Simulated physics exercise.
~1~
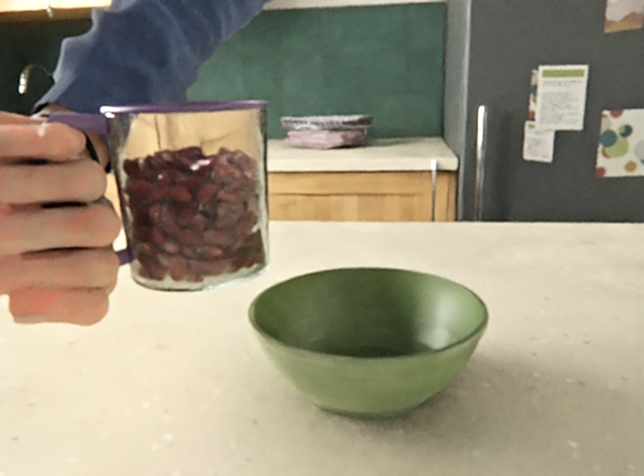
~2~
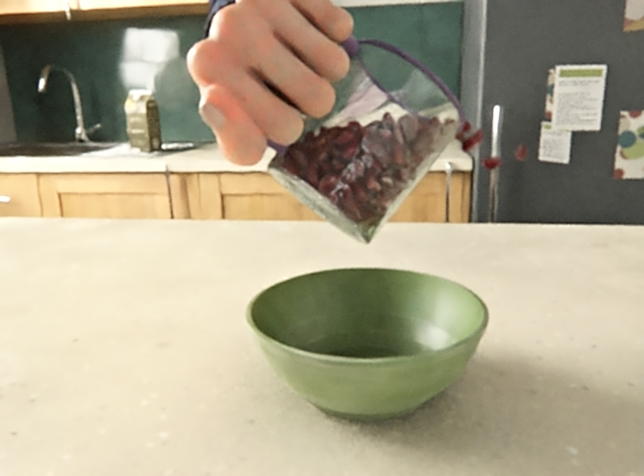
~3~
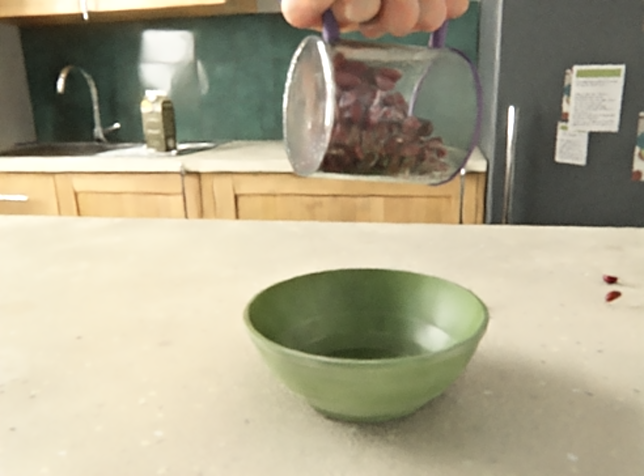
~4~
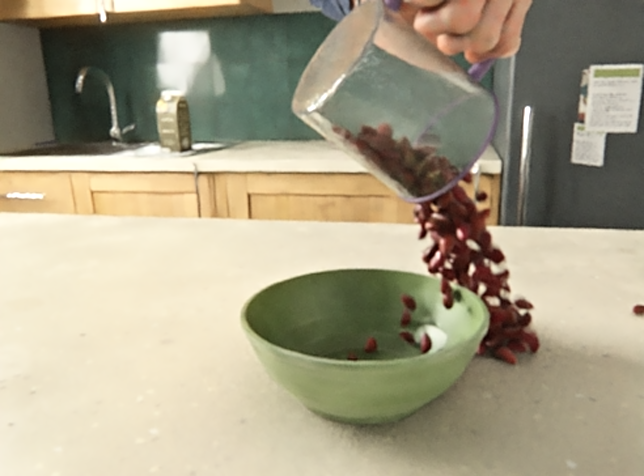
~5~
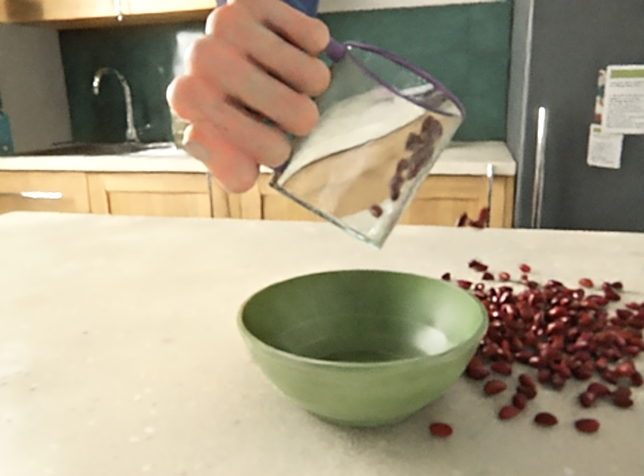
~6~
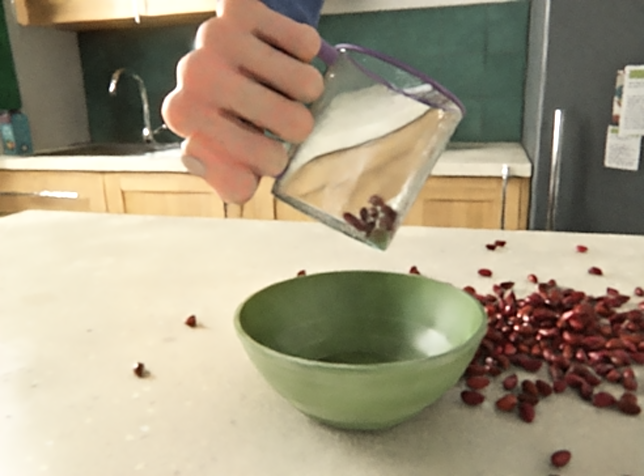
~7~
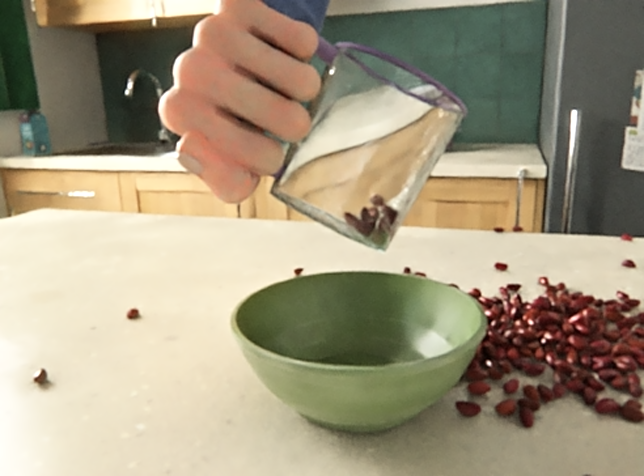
In a kitchen, a hand tips a cup, spilling most beans right of a green bowl.
